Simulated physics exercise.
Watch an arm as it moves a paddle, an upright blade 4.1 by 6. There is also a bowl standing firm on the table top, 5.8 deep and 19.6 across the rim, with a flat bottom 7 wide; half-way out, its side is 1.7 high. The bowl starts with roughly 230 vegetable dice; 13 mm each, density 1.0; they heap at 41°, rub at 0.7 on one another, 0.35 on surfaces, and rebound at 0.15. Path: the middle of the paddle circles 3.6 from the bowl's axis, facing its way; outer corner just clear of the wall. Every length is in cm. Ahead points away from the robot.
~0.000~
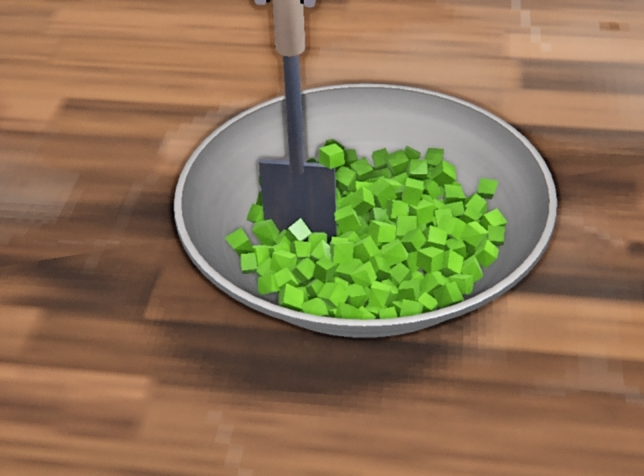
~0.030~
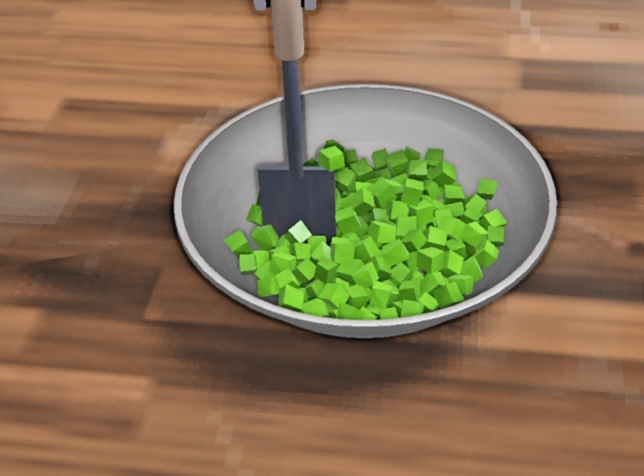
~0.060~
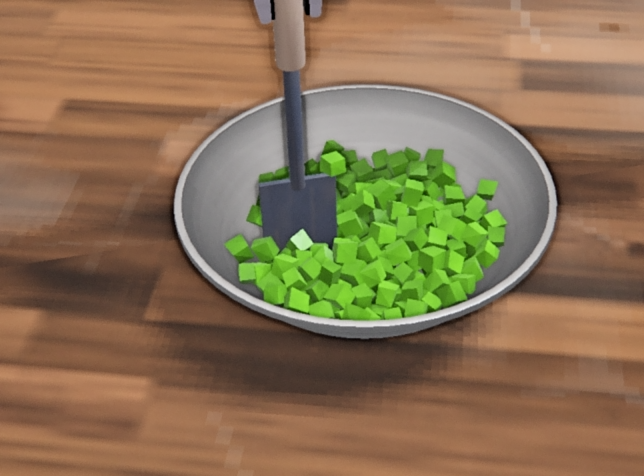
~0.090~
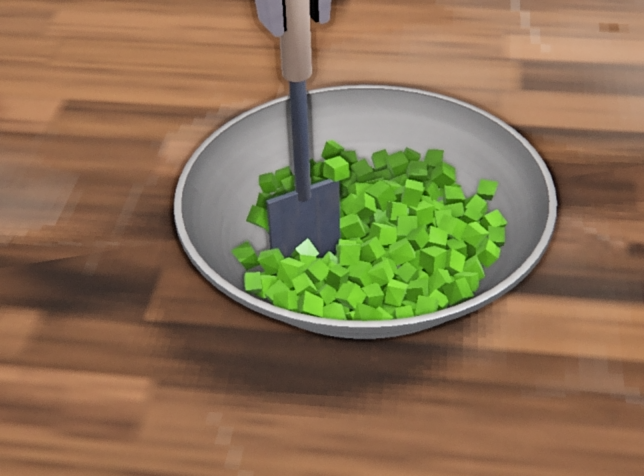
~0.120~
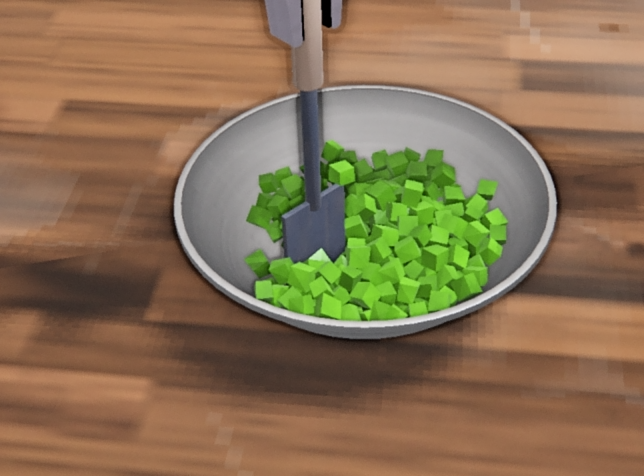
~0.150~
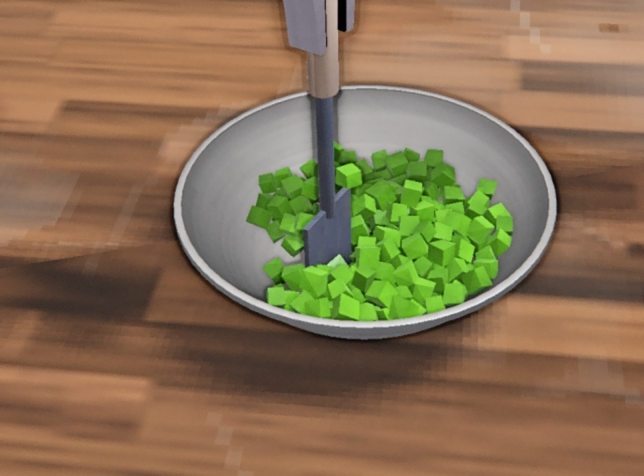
A paddle held by a robot arm sweeping toward the viewer and rightward, turning as it pushes green cubes in a grey bowl.
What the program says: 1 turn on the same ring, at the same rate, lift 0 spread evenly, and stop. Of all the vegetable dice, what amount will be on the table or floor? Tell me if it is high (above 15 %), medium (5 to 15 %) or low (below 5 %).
It is medium, 5 to 15 %.
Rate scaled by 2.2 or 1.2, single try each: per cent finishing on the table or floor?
First try close to 40, second close to 15, in per cent.
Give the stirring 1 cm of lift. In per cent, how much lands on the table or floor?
About 10 per cent.
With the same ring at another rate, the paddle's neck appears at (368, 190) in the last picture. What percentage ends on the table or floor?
Roughly 20 per cent.
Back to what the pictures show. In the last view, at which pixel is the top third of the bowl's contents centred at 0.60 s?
Centre estimate: (273, 160).
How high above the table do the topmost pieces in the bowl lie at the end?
About 7.0 centimetres.
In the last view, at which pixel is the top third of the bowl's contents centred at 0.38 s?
Around pixel (477, 170).
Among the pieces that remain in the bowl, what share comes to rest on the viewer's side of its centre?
Around 70 per cent of what the bowl keeps.
After 0.38 s, 179° round, highest piece 8 above the table; 222 in the bowl, 2 on the table or floor, 7 in flight or on the tool.
After 0.60 s, 293° round, highest piece 8 above the table; 212 in the bowl, 16 on the table or floor, 3 in flight or on the tool.
After 0.91 s, 0° round, highest piece 7 above the table; 209 in the bowl, 22 on the table or floor.
After 1.61 s, 0° round, highest piece 7 above the table; 209 in the bowl, 22 on the table or floor.
In the end, 209 in the bowl, 22 on the table or floor. That is 10 % on the table or floor.
